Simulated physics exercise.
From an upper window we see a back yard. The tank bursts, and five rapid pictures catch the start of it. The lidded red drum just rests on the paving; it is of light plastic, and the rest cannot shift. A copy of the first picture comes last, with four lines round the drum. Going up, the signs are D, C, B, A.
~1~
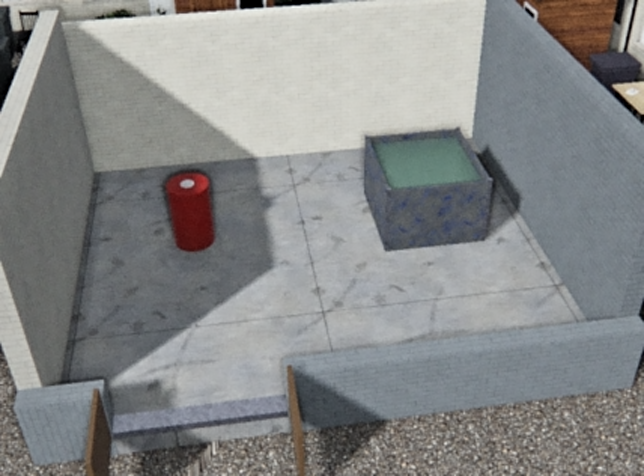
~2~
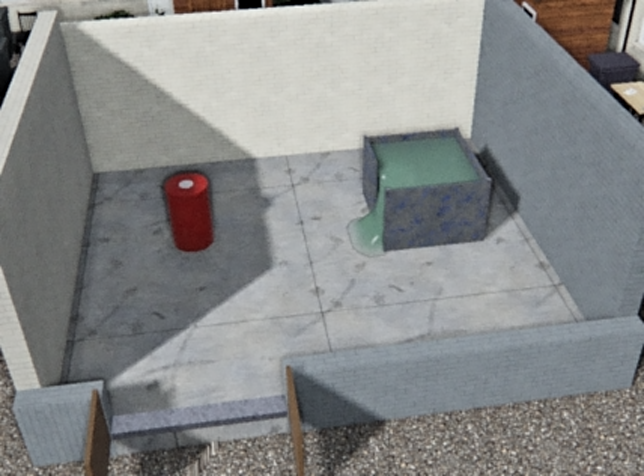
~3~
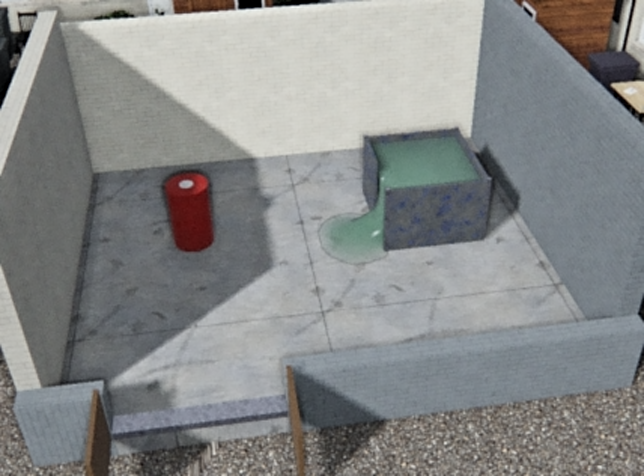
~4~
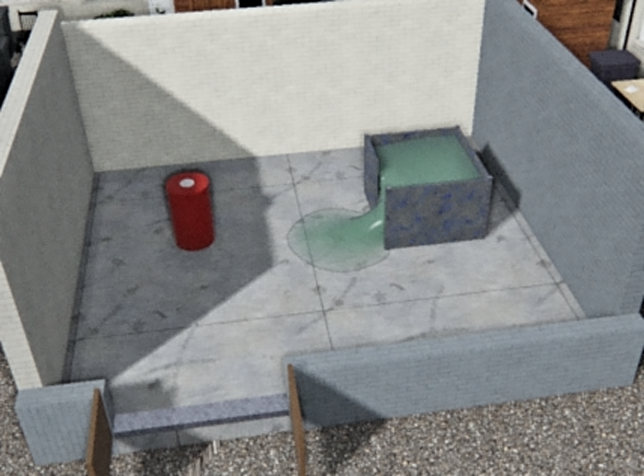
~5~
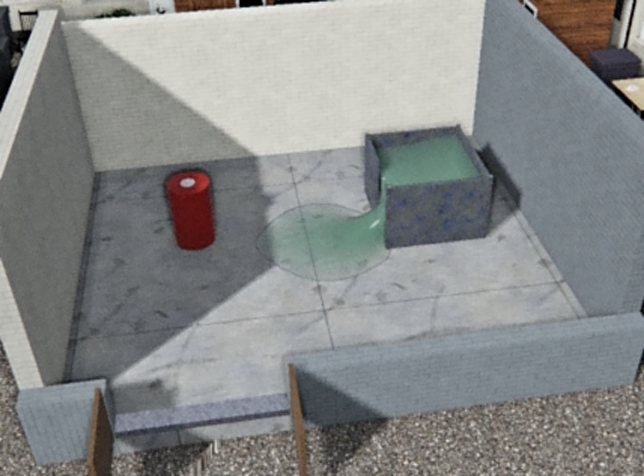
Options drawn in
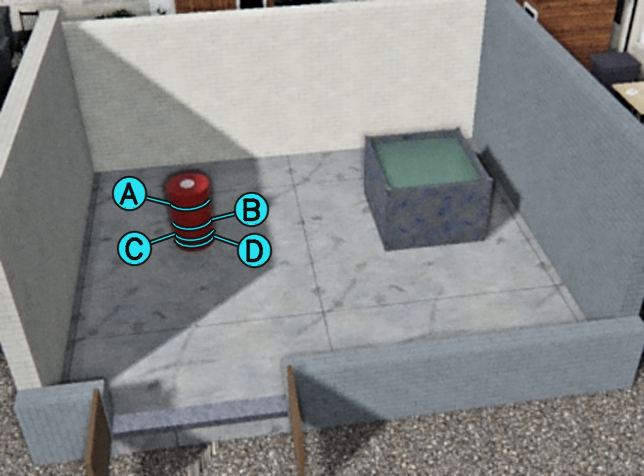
In a walled back yard, greenish water poured from the left side of a full square tank onto the paved ground and spread leftward in a widening puddle, while a red drum stood still.
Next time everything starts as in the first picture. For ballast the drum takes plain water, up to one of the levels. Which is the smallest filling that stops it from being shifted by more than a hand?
Go for B.
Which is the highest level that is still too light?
C.
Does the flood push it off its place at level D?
Yes.
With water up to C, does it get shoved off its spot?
Yes, that goes wrong.
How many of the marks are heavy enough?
Two of them.
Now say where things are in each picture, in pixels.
Lid of the red drum at (187, 184); tank full, its middle at (425, 163); open gate at (195, 372).
Water covers 1 % of the ground and is seen nearest the drum at (356, 228).
Water covers 3 % of the ground and is seen nearest the drum at (325, 235).
Water covers 5 % of the ground and is seen nearest the drum at (294, 240).
Lid of the red drum at (188, 183); water covers 7 % of the ground and is seen nearest the drum at (263, 246).
On the marked copy, A at (189, 209); B at (192, 229); C at (194, 240); D at (195, 246); from the bottom up D, C, B, A.
If A is chosen, it does not move.
If B is chosen, it does not move.
If C is chosen, it is pushed about its own width away.
If D is chosen, it is pushed about twice its own width away.
